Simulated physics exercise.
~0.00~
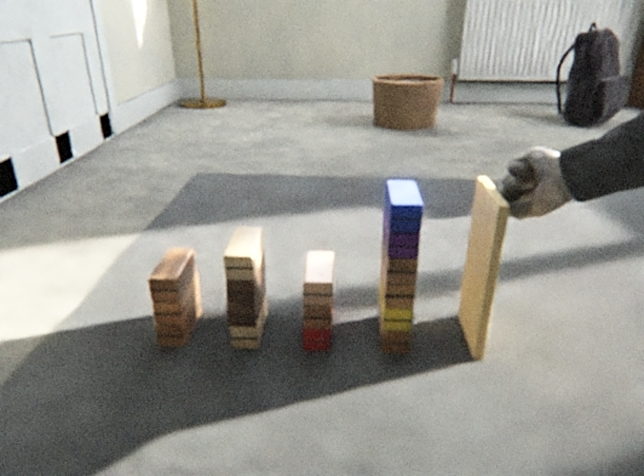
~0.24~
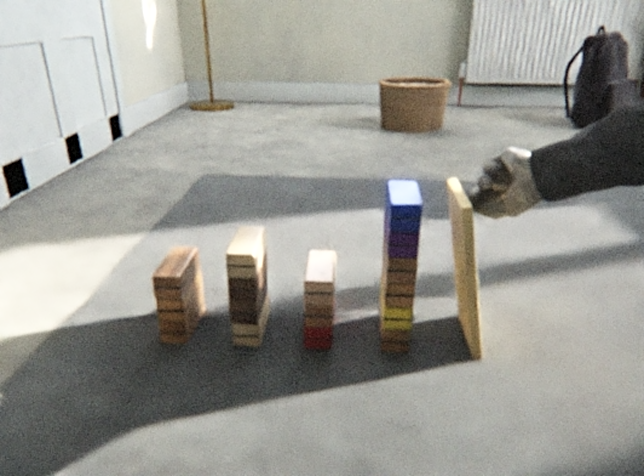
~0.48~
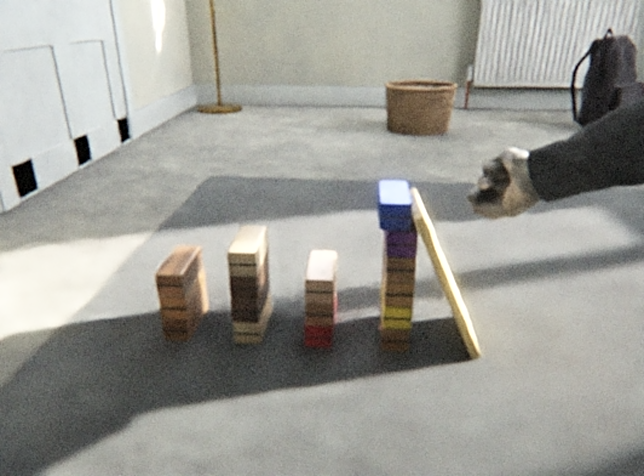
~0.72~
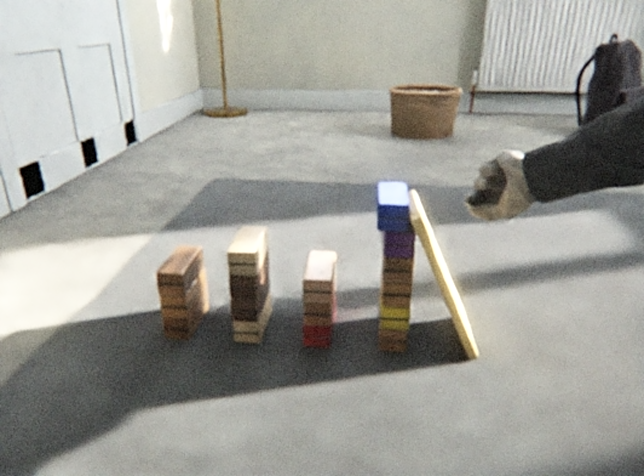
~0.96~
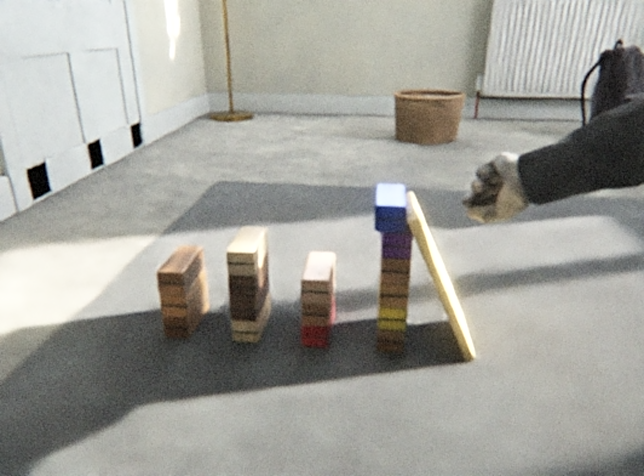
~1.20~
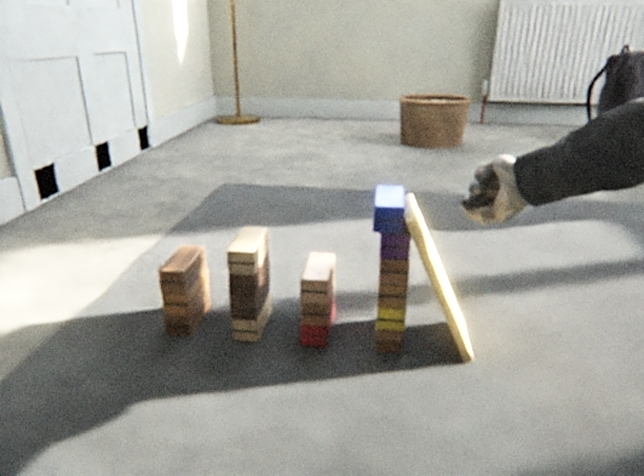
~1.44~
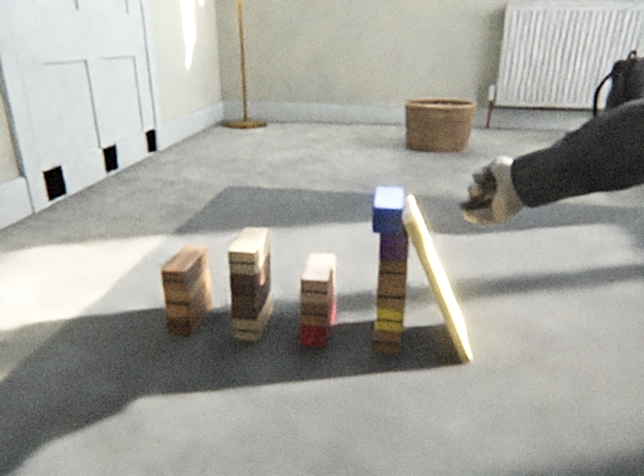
On a grey floor, a hand tips a board left onto the tallest block stack, which stands.
